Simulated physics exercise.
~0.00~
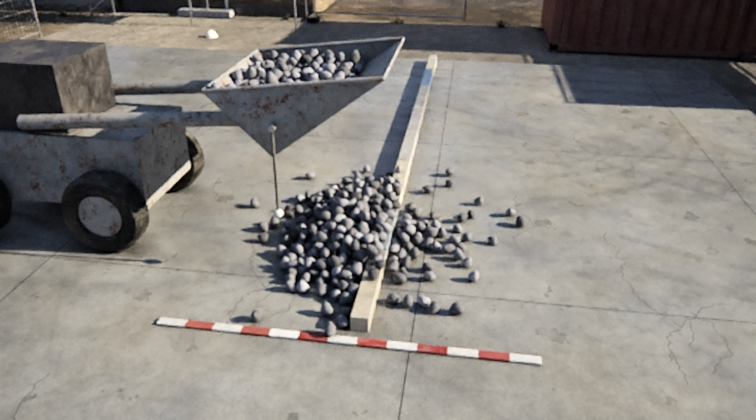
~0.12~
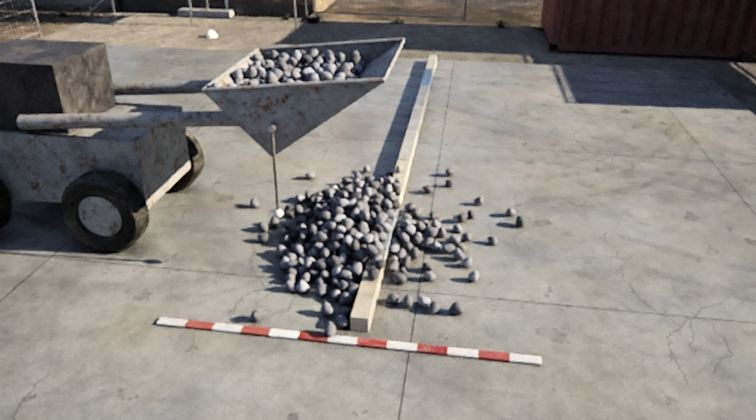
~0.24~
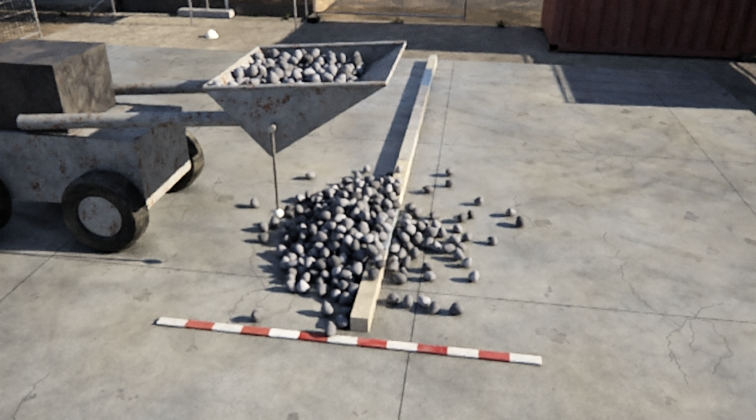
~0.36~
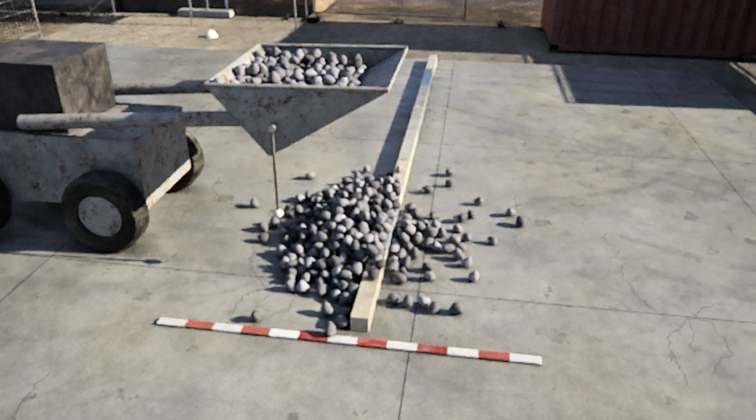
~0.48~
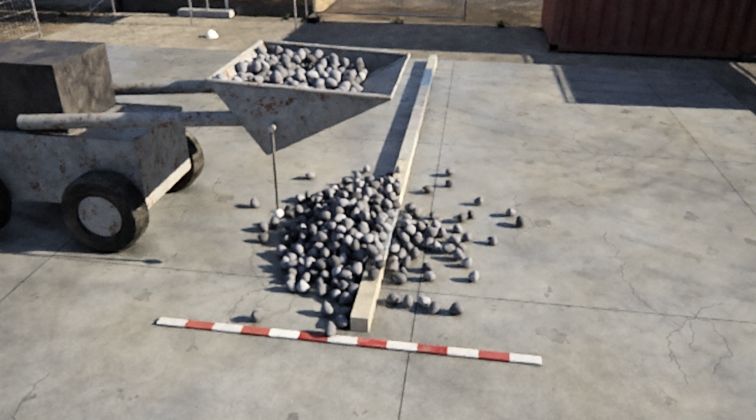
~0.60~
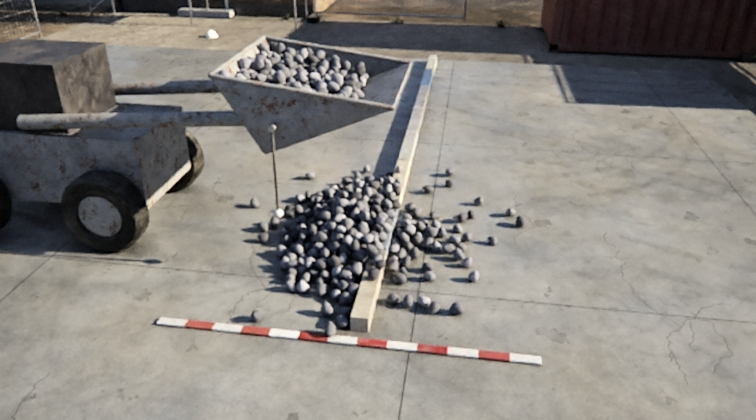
A grey loader stands at the left of a sunlit concrete yard, seen from above, with a dark red container at the upper right. Its bucket of grey stones is raised behind a heap of similar stones lying against a long pale kerb, with a red-and-white striped staff in front. The bucket slowly tilts its front lip downward and its stones shift slightly, while the heap and camera stay still.
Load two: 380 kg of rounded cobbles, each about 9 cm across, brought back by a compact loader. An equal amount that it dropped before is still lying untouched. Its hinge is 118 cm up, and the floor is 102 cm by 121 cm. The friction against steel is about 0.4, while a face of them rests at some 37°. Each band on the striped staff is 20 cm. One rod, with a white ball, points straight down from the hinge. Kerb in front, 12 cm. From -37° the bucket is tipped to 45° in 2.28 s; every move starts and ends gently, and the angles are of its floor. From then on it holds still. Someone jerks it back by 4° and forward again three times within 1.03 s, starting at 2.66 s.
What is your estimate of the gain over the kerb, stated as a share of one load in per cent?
My estimate is 81 per cent of one load.
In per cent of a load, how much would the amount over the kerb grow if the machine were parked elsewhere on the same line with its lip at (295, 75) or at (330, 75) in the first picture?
The first would add around 0 per cent, the second around 20 per cent.
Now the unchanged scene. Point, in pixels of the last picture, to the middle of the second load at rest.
Middle: Approx. (425, 227) px.
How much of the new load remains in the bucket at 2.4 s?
It keeps some 10 percent of its load.
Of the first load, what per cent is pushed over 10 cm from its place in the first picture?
I'd put it at about 10 per cent.
After 1.7 s the floor is at 32°; in per cent of one load, 96 in the bucket, 89 on this side of the kerb, 15 over the kerb; the foremost stones are at (486, 231).
After 2.4 s the floor is at 45°; in per cent of one load, 9 in the bucket, 117 on this side of the kerb, 74 over the kerb; the foremost stones are at (500, 230).
After 4.1 s the floor is at 45°; in per cent of one load, 0 in the bucket, 105 on this side of the kerb, 95 over the kerb; the foremost stones are at (554, 247).
After 6.8 s the floor is at 45°; in per cent of one load, 0 in the bucket, 105 on this side of the kerb, 95 over the kerb; the foremost stones are at (554, 247). Net gain over the kerb, 81.
